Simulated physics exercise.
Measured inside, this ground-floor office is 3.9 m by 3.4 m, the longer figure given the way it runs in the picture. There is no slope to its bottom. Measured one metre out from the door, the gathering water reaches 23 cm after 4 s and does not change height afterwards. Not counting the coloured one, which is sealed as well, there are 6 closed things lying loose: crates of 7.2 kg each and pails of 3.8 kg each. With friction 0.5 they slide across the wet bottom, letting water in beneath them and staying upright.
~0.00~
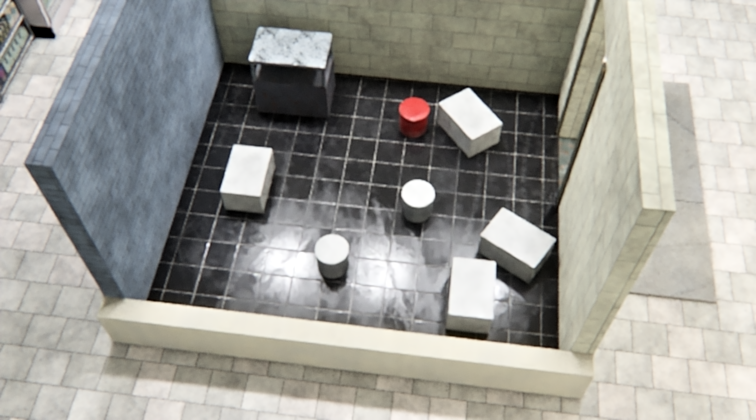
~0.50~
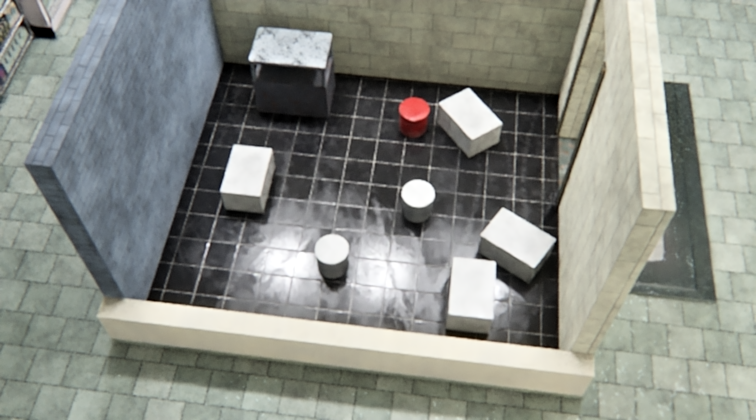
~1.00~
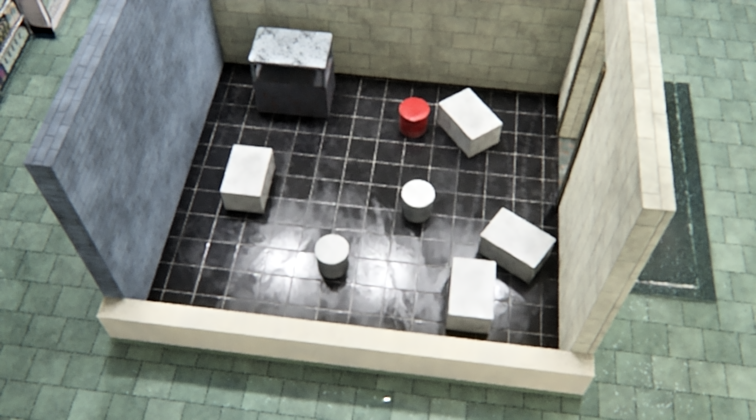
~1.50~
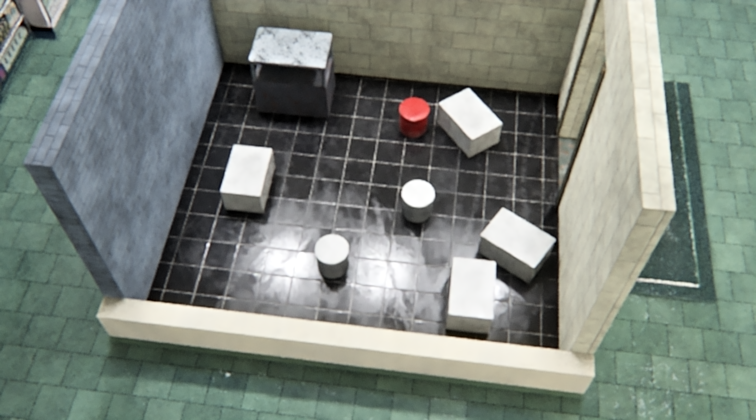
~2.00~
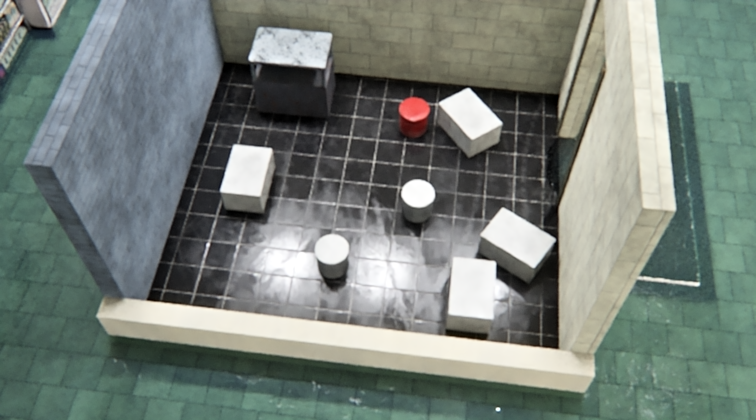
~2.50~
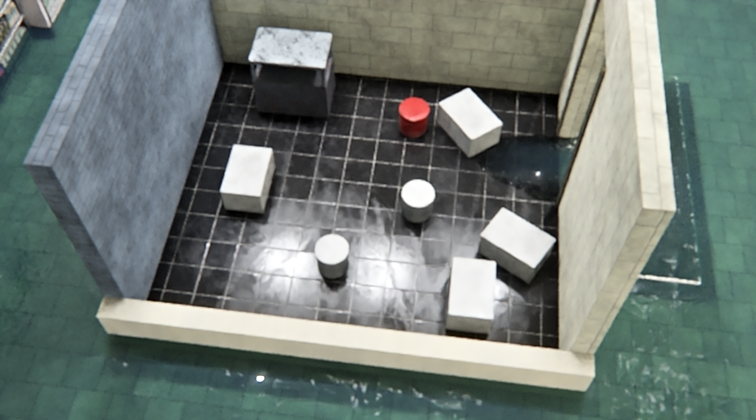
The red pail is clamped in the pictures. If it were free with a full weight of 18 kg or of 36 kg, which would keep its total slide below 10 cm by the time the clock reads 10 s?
I reckon the lighter ballast is ample.
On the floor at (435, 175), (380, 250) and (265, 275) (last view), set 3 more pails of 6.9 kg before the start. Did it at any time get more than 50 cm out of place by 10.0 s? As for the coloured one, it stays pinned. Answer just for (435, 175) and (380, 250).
Respectively, exceeded and not exceeded.
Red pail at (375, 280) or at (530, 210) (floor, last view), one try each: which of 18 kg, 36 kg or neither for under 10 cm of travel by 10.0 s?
Trial 1 - the lower mass works; trial 2 - the lower mass works.
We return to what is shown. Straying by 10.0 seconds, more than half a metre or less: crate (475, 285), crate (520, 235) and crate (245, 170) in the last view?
First below the mark, second below the mark, third above the mark.
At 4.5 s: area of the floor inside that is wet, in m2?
About 6.5 m2.
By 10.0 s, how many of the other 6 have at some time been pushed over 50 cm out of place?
The number is 3.
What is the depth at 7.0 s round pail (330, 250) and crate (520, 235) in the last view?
I'd put it at 3 cm and 2 cm respectively.
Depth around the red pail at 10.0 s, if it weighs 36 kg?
Close to 10 cm deep.
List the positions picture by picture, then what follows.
In the first picture, the red pail at (414, 109), on the bottom; water covers 0.0 m2; 0 of 7 have shifted.
In the second picture, the red pail at (414, 109), on the bottom; water covers 0.0 m2; 0 of 7 have shifted.
In the third picture, the red pail at (414, 109) rests on the ground; water covers 0.0 m2; 0 of 7 have shifted.
In the fourth picture, the red pail at (414, 109), on the bottom; 0.0 m2 under water; 0 of 7 have shifted.
In the fifth picture, the red pail at (414, 109), on the bottom; 0.0 m2 under water; 0 of 7 have shifted.
In the sixth picture, the red pail at (414, 109) rests on the ground; 0.5 m2 under water; 0 of 7 have shifted.
After 3.5 s the red pail would be 0 cm from its start with 18 kg and 0 cm from its start with 36 kg; 0 cm of water round it then.
After 4.5 s the red pail would be 0 cm from its start with 18 kg and 0 cm from its start with 36 kg; 5 cm of water round it then.
After 7.0 s the red pail would be 0 cm from its start with 18 kg and 0 cm from its start with 36 kg; 7 cm of water round it then.
After 10.0 s the red pail would be 0 cm from its start with 18 kg and 0 cm from its start with 36 kg; 10 cm of water round it then.
